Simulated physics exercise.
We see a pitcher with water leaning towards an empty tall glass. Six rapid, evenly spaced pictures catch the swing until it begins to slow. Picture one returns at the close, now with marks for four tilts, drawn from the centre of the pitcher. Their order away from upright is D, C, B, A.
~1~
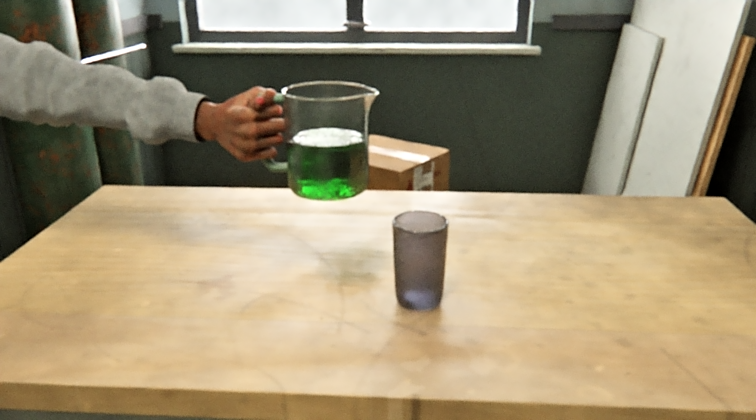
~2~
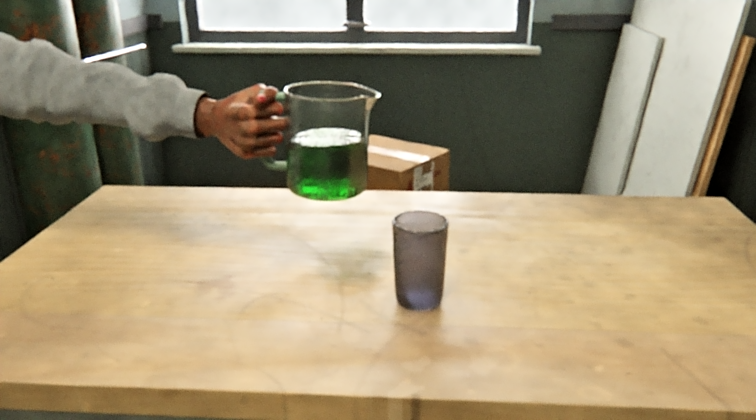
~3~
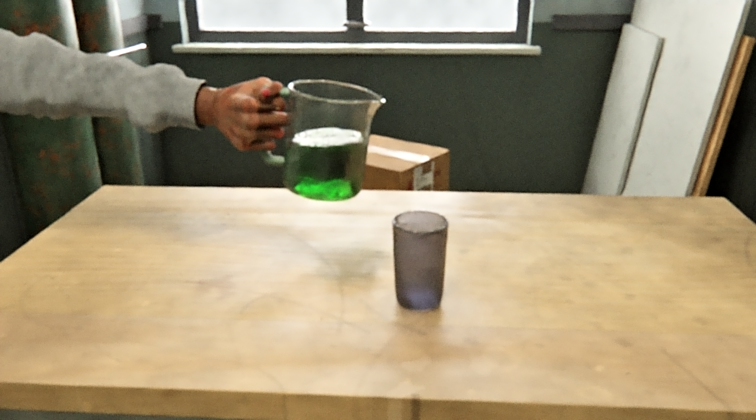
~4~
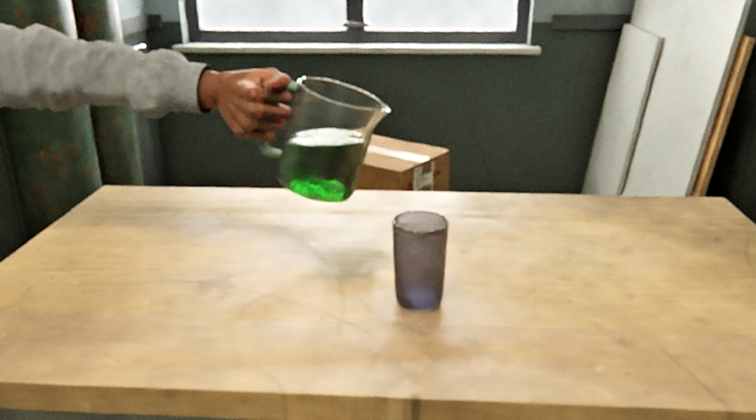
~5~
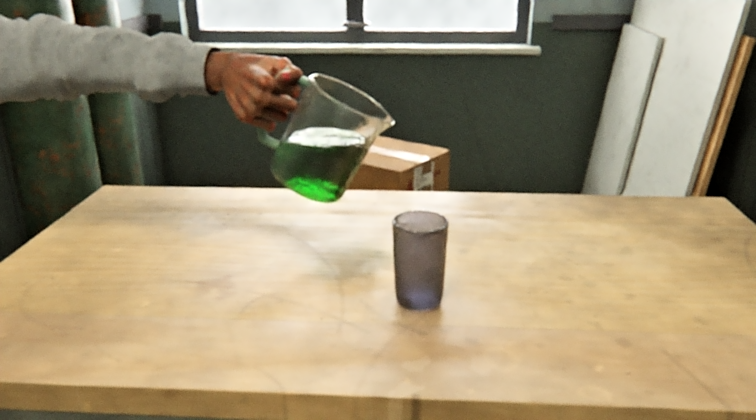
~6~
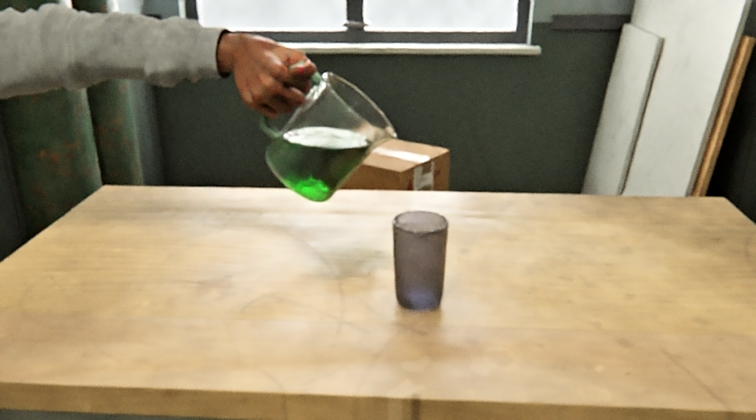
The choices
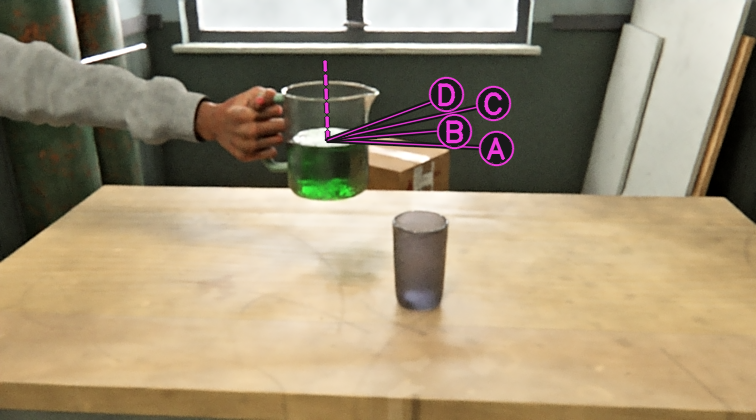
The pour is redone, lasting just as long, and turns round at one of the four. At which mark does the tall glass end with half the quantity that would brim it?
The best mark is C.
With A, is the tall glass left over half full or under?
Over half.
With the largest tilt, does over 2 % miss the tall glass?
Yes.
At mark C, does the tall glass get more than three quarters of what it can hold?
No, less.
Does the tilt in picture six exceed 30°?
Yes.
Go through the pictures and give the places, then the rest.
Upright, lip at (376, 93); rim of the tall glass round (420, 221); nothing has left yet, in the first frame.
Tipped about 2°, lip at (378, 95); nothing has left yet, in the second frame.
Tipped about 8°, lip at (383, 101); nothing has left yet, in the third frame.
Tipped about 17°, lip at (388, 110); nothing has left yet, in the fourth frame.
Tipped about 28°, lip at (393, 122); nothing has left yet, in the fifth frame.
Tipped about 40°, lip at (395, 136); nothing has left yet, in the sixth frame.
In magenta, A at (479, 147); B at (437, 131); C at (476, 107); D at (430, 102).
Choosing A, the tall glass ends with about 82 % of what it can hold; 13 % of the water is spilt.
Choosing B, the tall glass ends with about 68 % of what it can hold; 10 % of the water is spilt.
Choosing C, the tall glass ends with about 52 % of what it can hold; 6 % of the water is spilt.
Choosing D, the tall glass ends with about 35 % of what it can hold; 3 % of the water is spilt.
